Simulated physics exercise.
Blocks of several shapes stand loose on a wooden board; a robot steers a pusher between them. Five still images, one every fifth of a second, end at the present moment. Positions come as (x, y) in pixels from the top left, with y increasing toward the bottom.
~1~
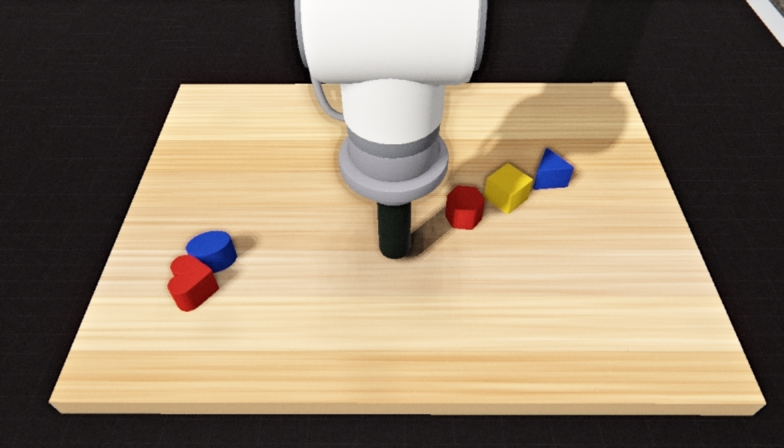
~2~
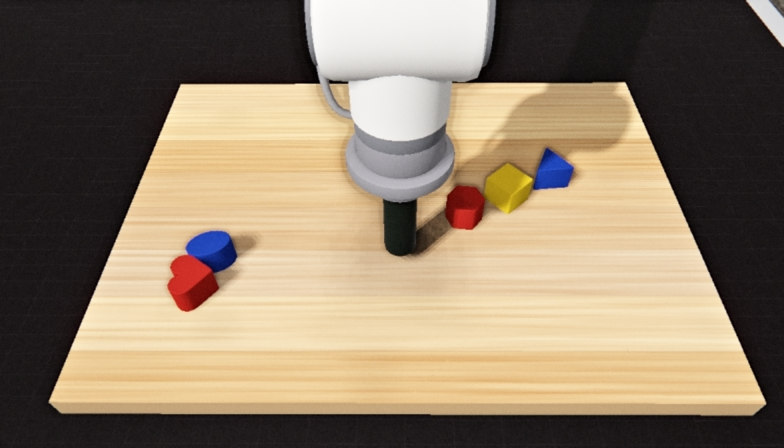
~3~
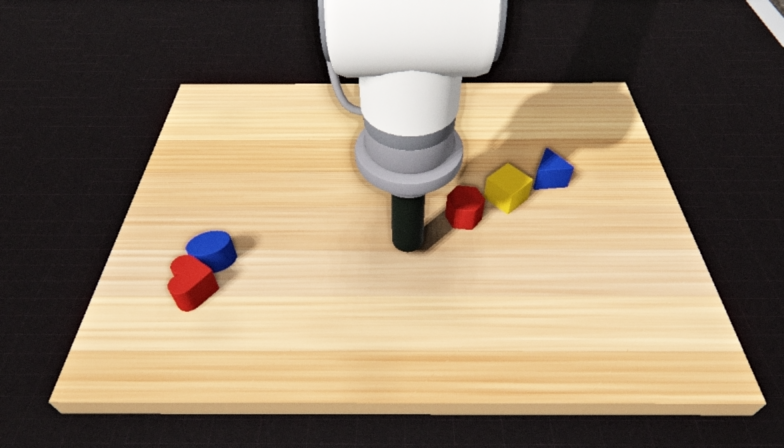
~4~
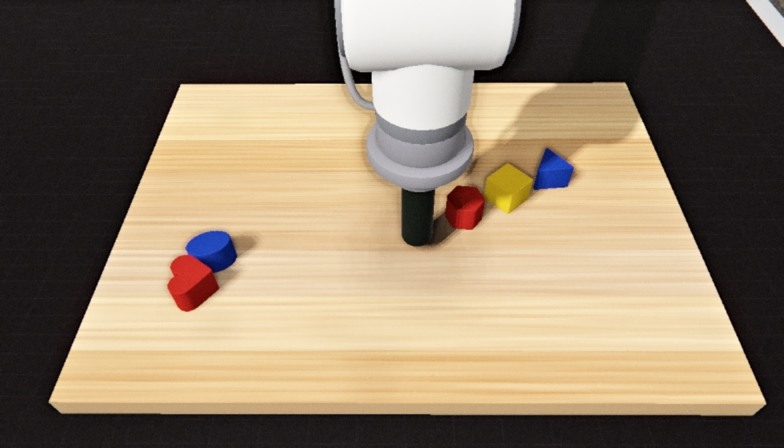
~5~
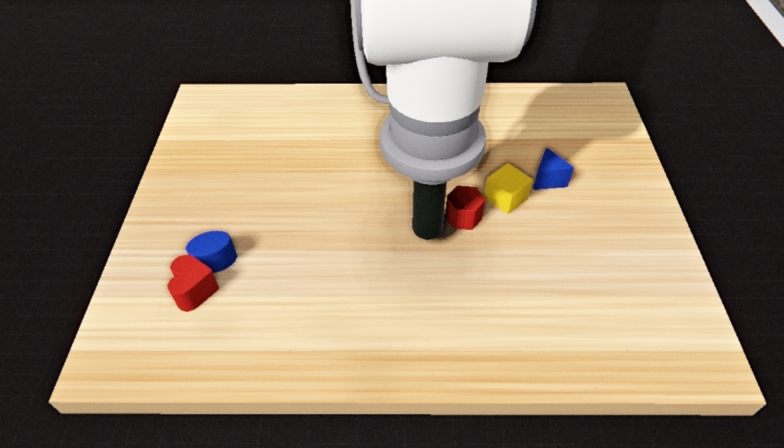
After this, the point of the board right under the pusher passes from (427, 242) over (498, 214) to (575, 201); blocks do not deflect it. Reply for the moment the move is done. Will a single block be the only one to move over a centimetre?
No
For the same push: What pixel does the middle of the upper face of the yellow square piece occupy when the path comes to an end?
It will likely be found at (522, 167).
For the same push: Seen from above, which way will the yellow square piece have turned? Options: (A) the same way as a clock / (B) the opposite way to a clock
A
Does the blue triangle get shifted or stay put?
That block is going to be left alone.
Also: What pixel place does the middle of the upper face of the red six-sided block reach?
I'd place it at (487, 172), taking the centre of its top.
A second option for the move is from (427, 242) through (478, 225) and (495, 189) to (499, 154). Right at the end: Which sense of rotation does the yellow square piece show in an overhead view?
From the top: Clockwise.
What follows on the original path. One third of the way, pusher (477, 209); red six-sided block (486, 180), turned 45° anticlockwise; yellow square piece (517, 172), turned 30° clockwise.
Two thirds of the way, pusher (527, 196); red six-sided block (487, 172), turned 60° anticlockwise; yellow square piece (522, 167), turned 30° clockwise.
At the end, pusher (579, 188); red six-sided block (487, 172), turned 60° anticlockwise; yellow square piece (522, 167), turned 30° clockwise; blue triangle in place.
